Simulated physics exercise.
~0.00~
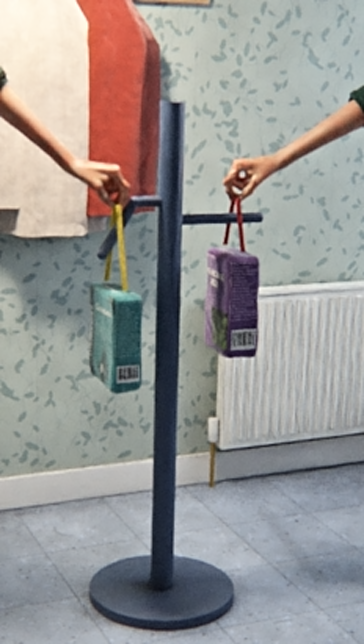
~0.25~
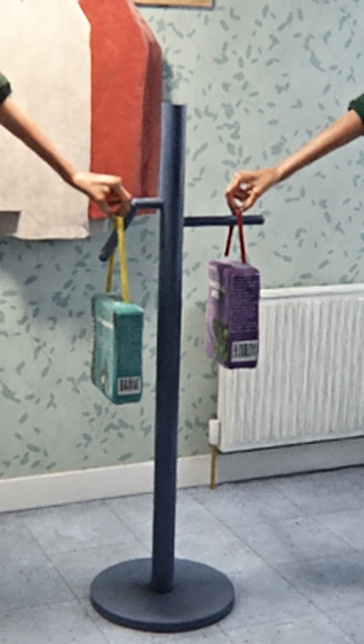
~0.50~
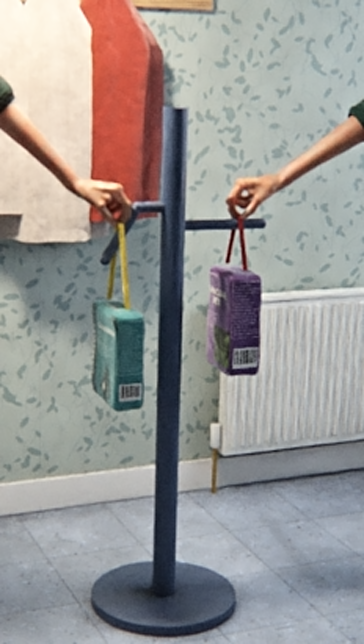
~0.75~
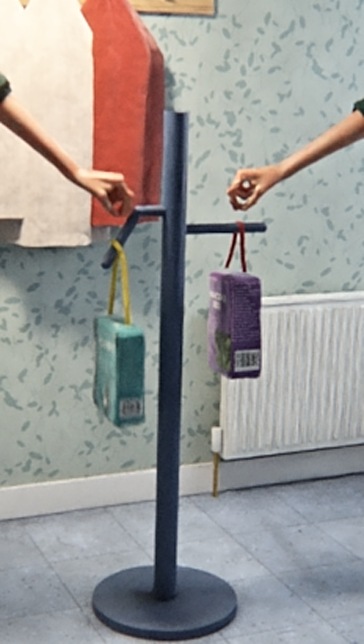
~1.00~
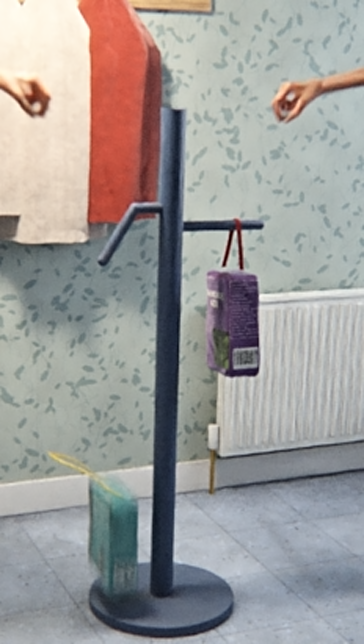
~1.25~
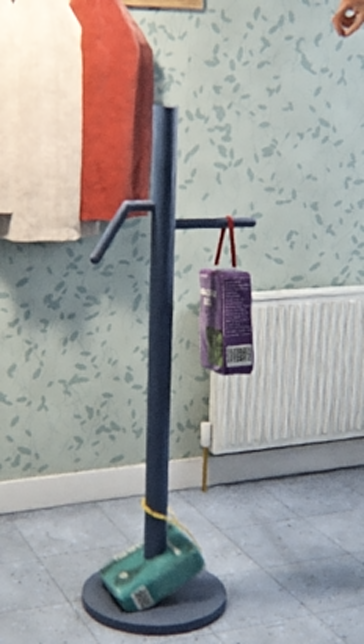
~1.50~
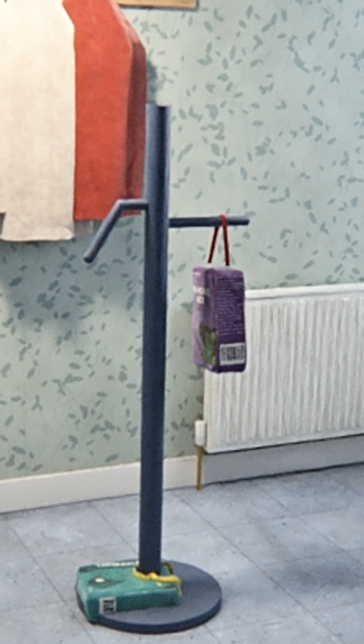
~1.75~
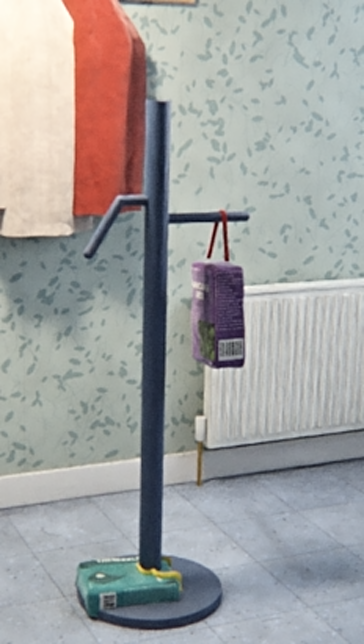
The footage shows two hands lowering a turquoise bag and a purple sack by their loops onto a dark post's pegs, then letting go. The turquoise bag slips off the bent left peg, tips over and ends lying on the post's base, while the purple sack stays hanging on the right.
